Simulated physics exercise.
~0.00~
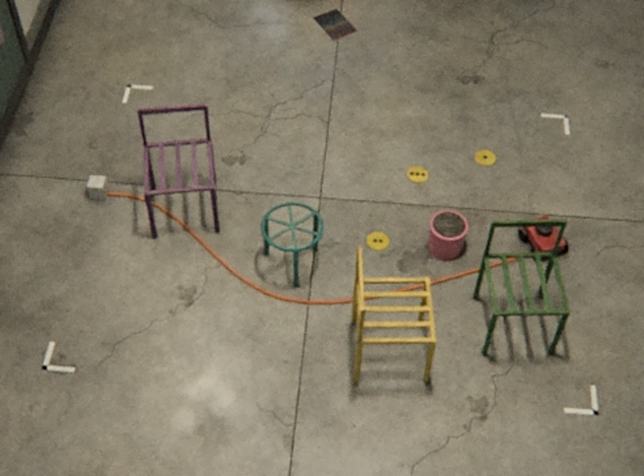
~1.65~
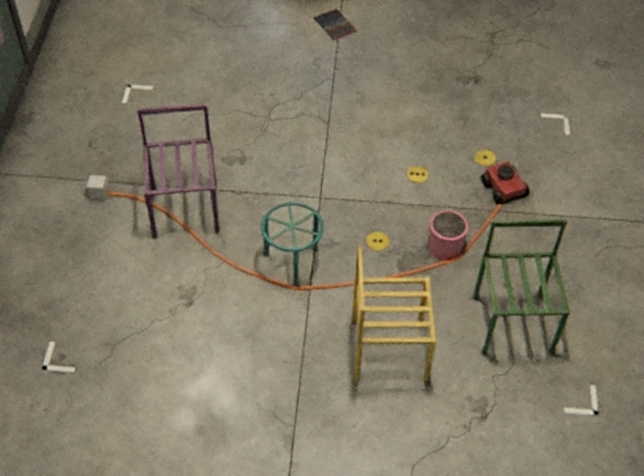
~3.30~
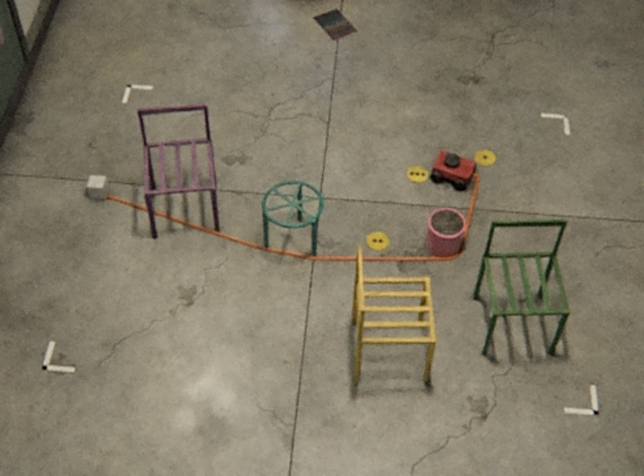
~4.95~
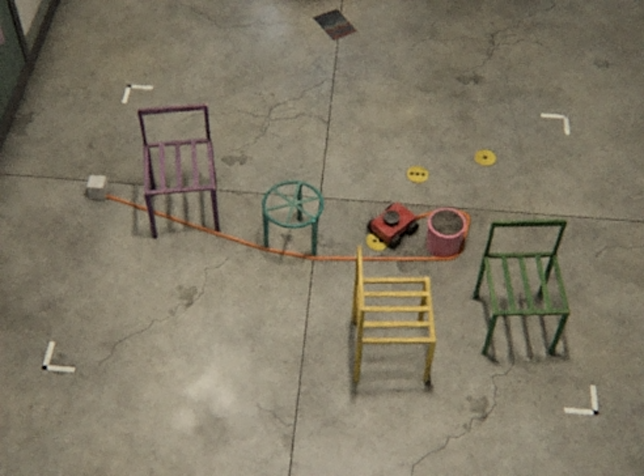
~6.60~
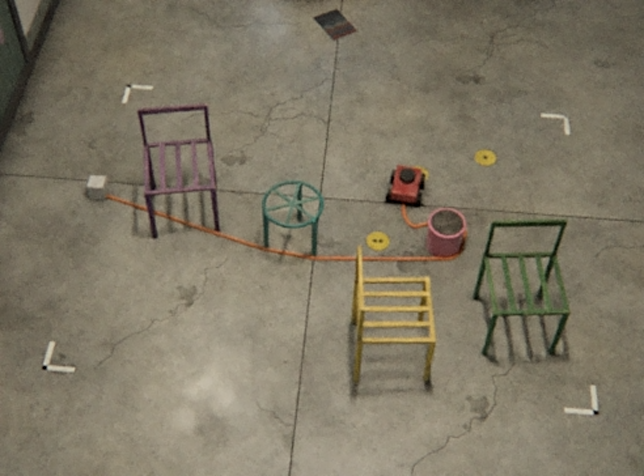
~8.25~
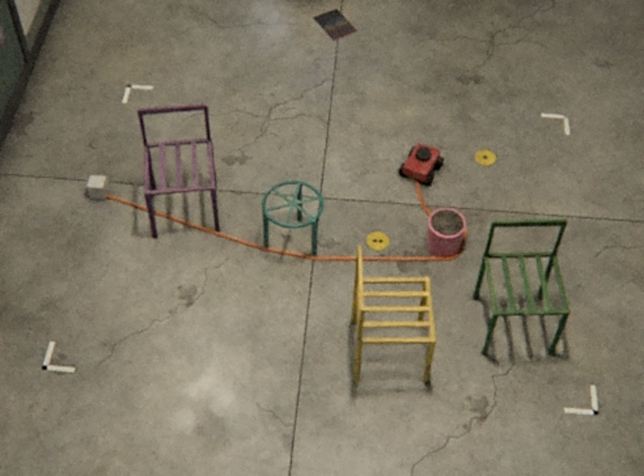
A red cart pulls an orange cord around a pink pot, shifting the teal stool slightly.
